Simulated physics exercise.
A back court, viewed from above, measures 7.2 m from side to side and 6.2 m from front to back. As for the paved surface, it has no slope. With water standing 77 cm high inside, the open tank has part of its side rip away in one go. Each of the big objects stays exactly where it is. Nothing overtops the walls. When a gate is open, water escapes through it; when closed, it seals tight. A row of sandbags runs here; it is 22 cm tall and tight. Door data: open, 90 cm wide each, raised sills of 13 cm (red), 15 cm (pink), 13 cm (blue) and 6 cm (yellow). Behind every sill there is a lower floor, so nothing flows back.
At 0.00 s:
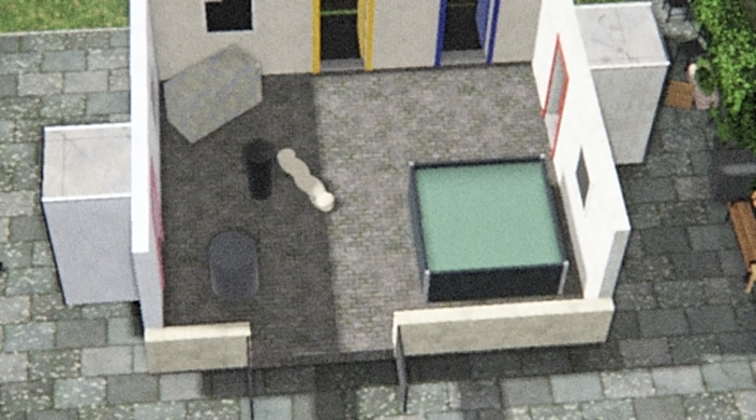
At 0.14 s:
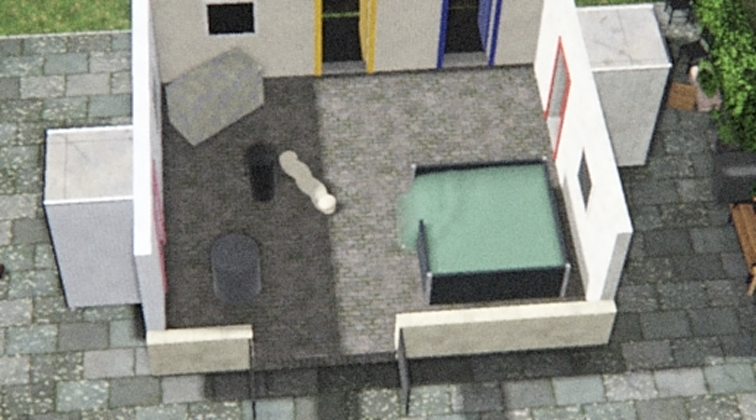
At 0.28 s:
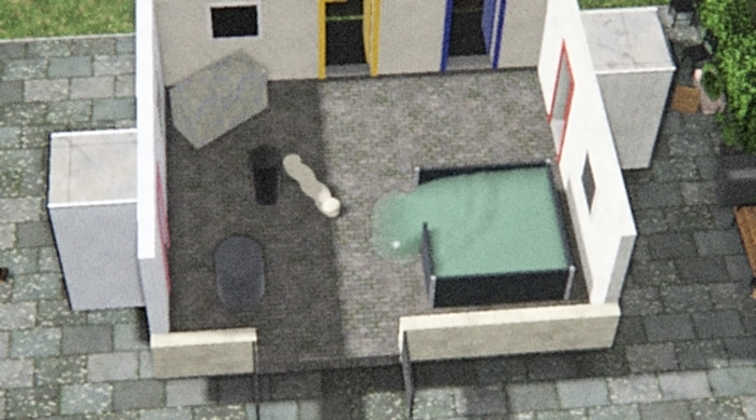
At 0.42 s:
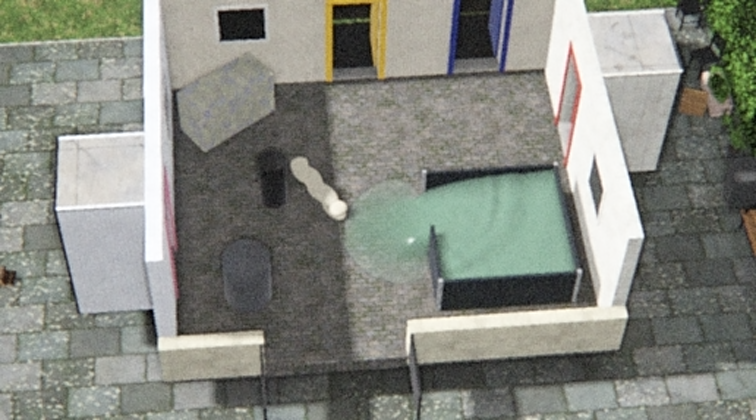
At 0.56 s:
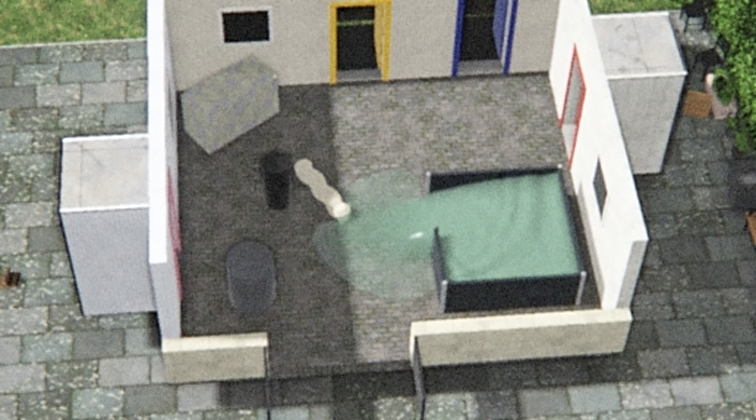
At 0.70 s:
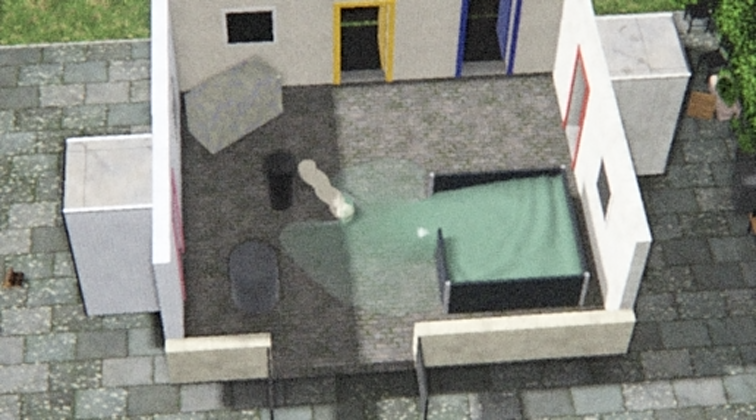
In a walled courtyard, green water pours from a tank's open side and spreads left.
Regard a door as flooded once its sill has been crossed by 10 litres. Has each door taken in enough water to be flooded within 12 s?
The red door has not; the pink door has; the blue door has not; the yellow door has.
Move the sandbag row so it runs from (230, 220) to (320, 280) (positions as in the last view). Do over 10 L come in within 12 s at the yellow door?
Outcome - yellow: Fail.
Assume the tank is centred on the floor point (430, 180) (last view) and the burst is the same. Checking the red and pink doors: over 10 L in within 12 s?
Relative to the limit, red is within it and pink is within it.
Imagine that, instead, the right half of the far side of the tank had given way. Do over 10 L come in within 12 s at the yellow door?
Yellow: Exceeds.
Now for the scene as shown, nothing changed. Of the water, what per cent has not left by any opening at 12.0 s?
Remaining: Roughly 72 %.
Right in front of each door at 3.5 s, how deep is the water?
Depths: Red door 0 cm, pink door 21 cm, blue door 0 cm, yellow door 11 cm.
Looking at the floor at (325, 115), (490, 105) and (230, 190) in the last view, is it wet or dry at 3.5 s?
Point 1: Reached; point 2: Unreached; point 3: Reached.
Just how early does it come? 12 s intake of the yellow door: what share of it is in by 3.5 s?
That works out near 5%.
After 1.4 s water covers 35 % of the floor and is deepest (45 cm) near (425, 227); red door not reached, pink door 14 cm at the sill, 0 L in, blue door not reached, yellow door not reached.
After 2.2 s water covers 50 % of the floor and is deepest (36 cm) near (277, 277); red door not reached, pink door 26 cm at the sill, 42 L in, blue door not reached, yellow door not reached.
After 3.5 s water covers 55 % of the floor and is deepest (32 cm) near (181, 142); red door not reached, pink door 21 cm at the sill, 104 L in, blue door not reached, yellow door 11 cm at the sill, 6 L in.
After 7.0 s water covers 80 % of the floor and is deepest (20 cm) near (209, 90); red door 6 cm at the sill, 0 L in, pink door 17 cm at the sill, 123 L in, blue door 3 cm at the sill, 0 L in, yellow door 11 cm at the sill, 66 L in.
After 12.0 s water covers 95 % of the floor and is deepest (12 cm) near (185, 362); red door 8 cm at the sill, 0 L in, pink door 9 cm at the sill, 126 L in, blue door 5 cm at the sill, 0 L in, yellow door 6 cm at the sill, 121 L in.
